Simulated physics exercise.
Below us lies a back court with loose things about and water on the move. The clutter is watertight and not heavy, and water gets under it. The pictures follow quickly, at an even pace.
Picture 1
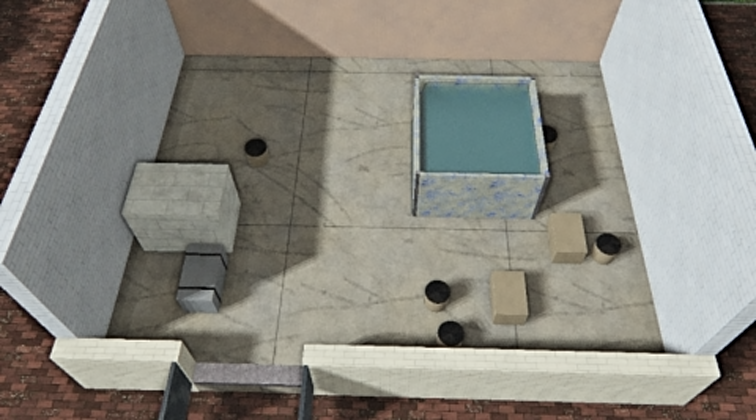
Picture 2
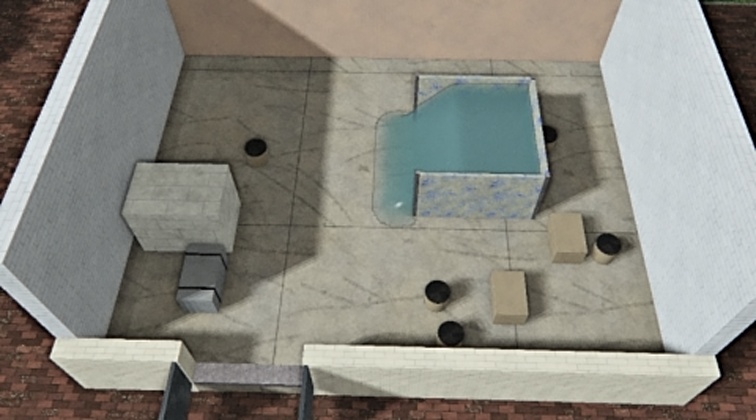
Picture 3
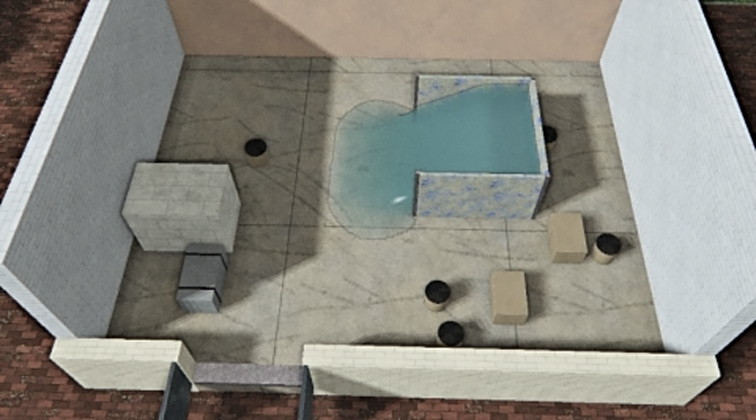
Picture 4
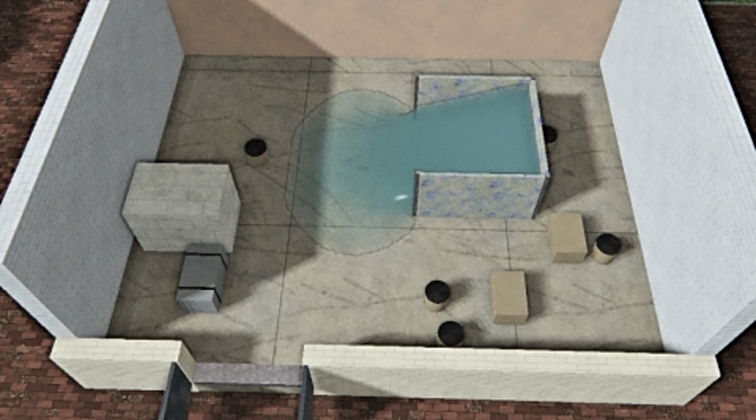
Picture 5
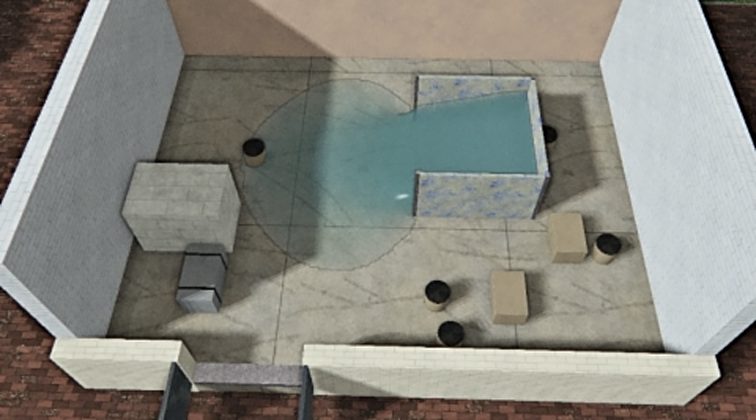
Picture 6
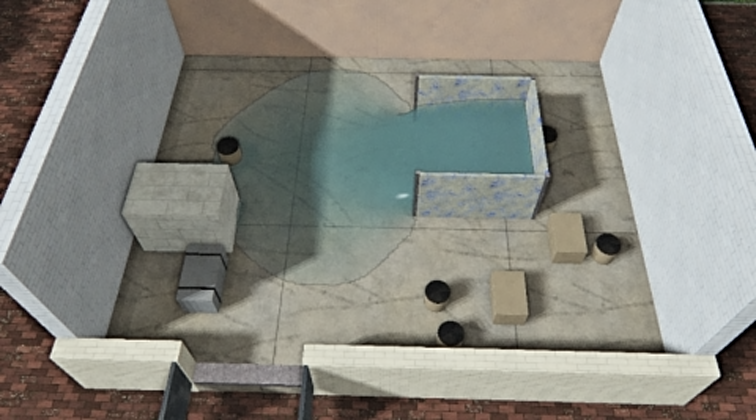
Water pouring from the open left side of a raised pool, spreading across a walled courtyard and shifting a dark-topped pail left.
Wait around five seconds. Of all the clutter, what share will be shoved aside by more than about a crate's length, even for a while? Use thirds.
It is less than a third.
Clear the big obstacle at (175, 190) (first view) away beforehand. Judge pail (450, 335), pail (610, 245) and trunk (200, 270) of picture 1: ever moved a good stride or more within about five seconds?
In that order: Moved that far, short of that, swept aside.
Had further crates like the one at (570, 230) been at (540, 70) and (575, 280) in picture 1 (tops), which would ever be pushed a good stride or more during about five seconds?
In that order: Under that, less than that.
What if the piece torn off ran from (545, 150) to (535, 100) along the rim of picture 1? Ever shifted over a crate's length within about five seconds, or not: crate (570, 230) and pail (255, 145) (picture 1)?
In that order: Short of that, no.
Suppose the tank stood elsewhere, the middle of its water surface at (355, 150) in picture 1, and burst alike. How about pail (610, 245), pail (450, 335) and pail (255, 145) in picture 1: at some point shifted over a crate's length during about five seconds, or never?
In turn: Short of that, under that, moved that far.
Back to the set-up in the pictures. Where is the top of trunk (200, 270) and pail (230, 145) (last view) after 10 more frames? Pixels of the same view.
Roughly at (114, 302) and (160, 118).
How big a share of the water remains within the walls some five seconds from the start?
I make it 86 per cent.
A moment on, 1 of 8 are well off their spots; 1 afloat.
Next, 2 of 8 are well off their spots; 1 afloat.
Later, 2 of 8 are well off their spots; 2 afloat.
In the end, 1 of 8 are well off their spots, and 2 have been at some point; 2 afloat.
